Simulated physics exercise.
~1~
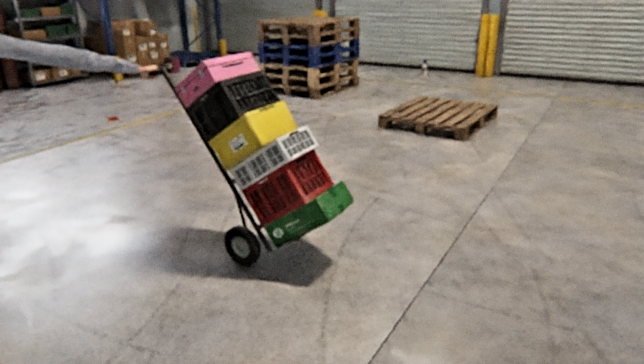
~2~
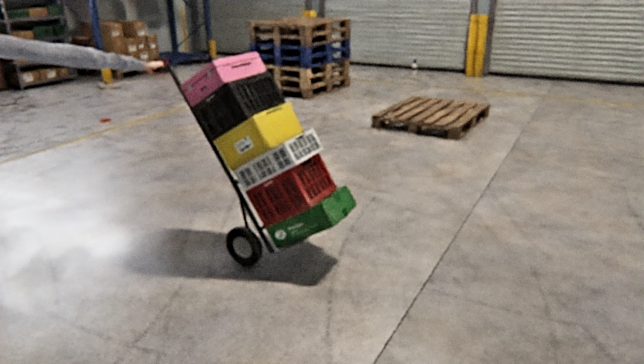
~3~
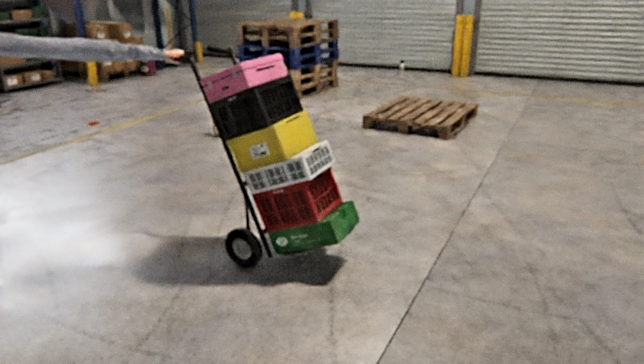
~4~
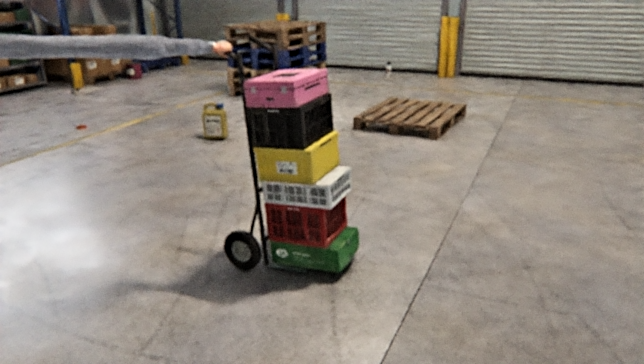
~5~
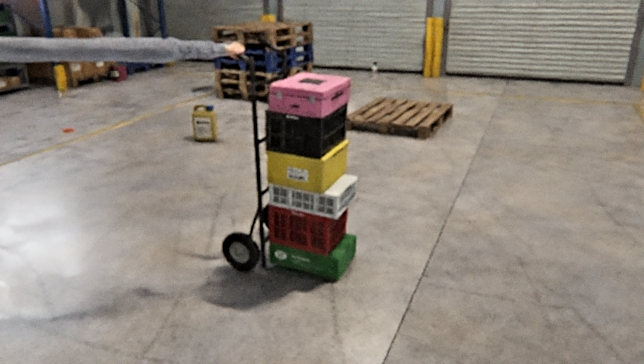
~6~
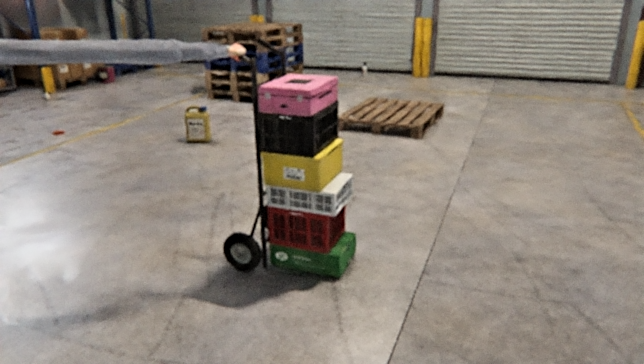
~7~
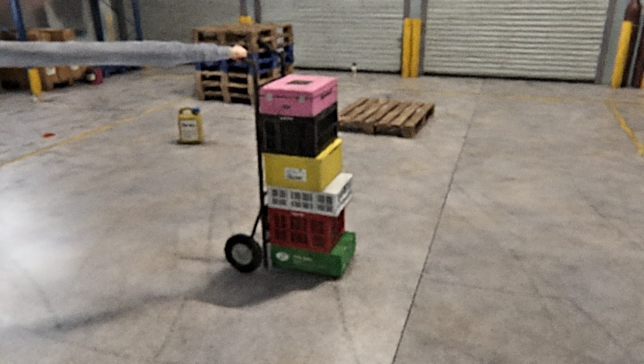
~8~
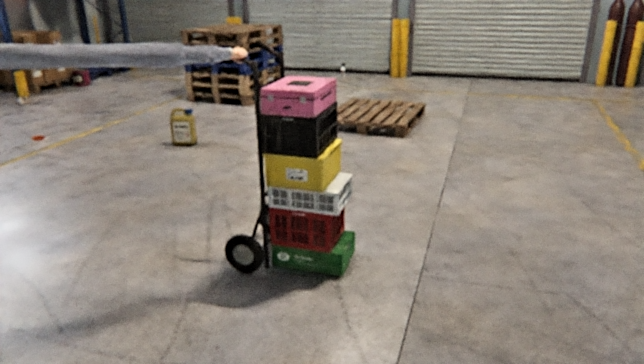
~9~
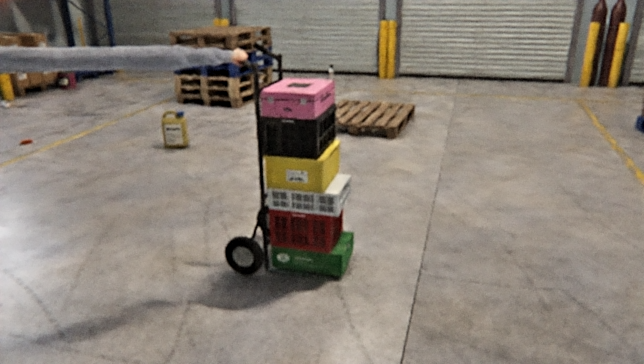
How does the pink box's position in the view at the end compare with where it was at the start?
It ends up farther to the right and slightly lower in the view. At the start it leans out to the upper left on the tilted truck, and at the end it sits level on top of the upright stack.
